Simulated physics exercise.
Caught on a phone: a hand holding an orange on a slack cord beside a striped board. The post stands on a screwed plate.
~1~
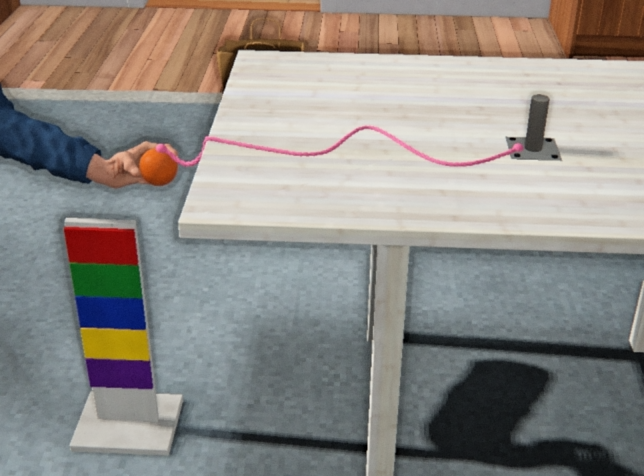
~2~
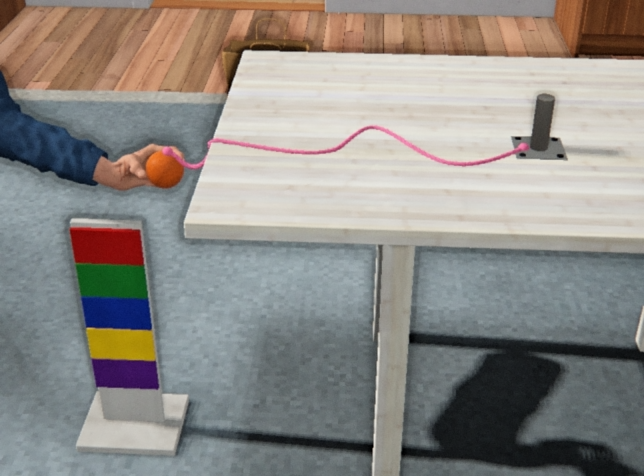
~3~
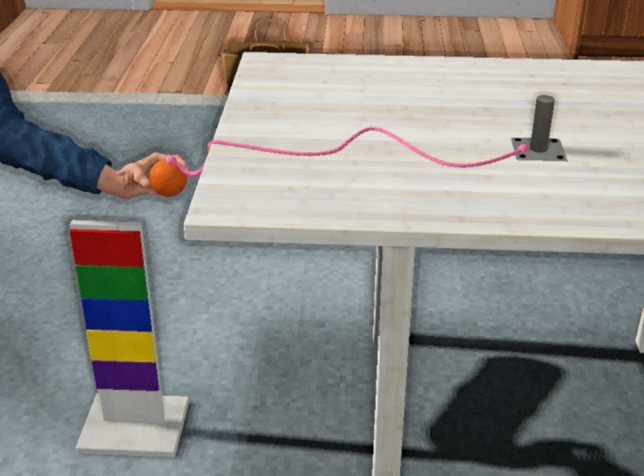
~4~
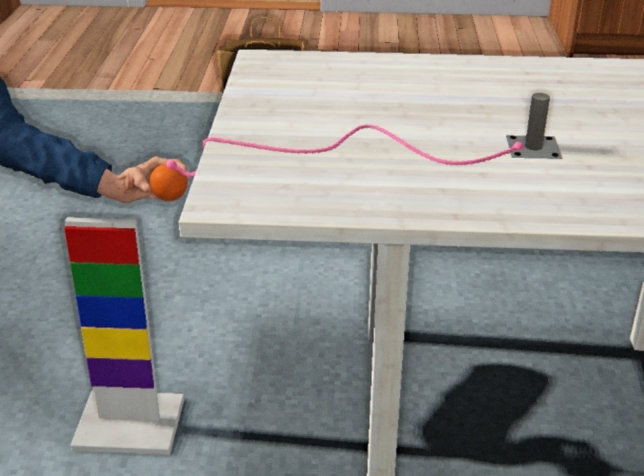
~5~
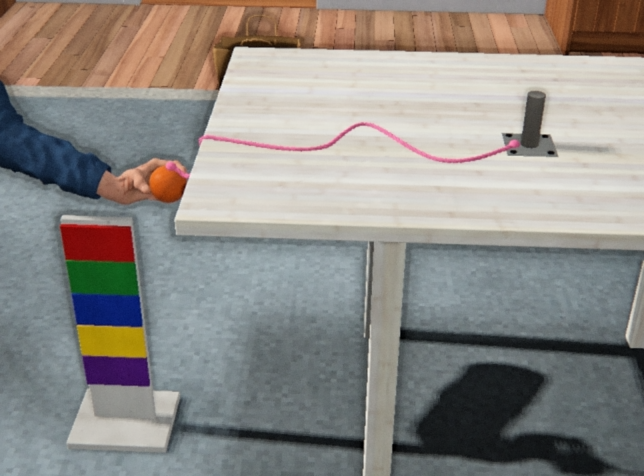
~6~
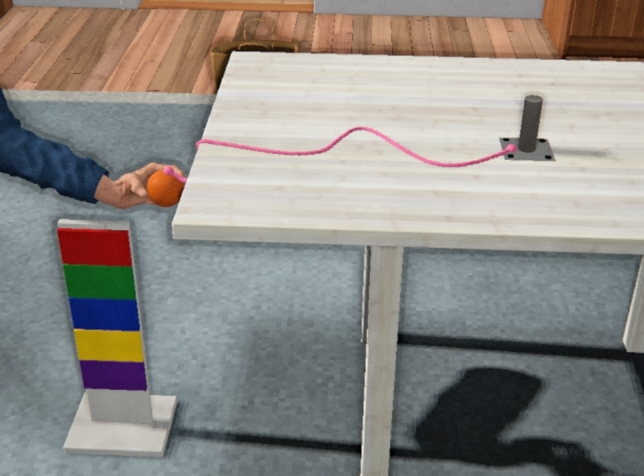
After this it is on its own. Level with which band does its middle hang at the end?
Its middle rests at the green band.
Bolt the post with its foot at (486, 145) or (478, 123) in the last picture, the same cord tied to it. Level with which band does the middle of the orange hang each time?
Try by try: Blue; blue.
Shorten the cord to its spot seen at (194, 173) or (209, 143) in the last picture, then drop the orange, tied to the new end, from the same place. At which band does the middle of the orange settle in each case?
Try by try: Red; above them all.
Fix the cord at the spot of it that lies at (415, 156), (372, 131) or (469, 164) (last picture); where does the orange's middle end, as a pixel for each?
Near (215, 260), (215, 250) and (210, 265).
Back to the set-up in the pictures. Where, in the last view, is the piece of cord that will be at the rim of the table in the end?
At (271, 152), roughly.
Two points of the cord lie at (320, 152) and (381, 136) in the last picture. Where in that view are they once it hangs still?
The first at (244, 144), the second at (341, 146).
Soon after, orange near (241, 276); level with green.
After that, orange near (200, 287); level with green.
In the end, orange near (203, 291); level with green. The green one.
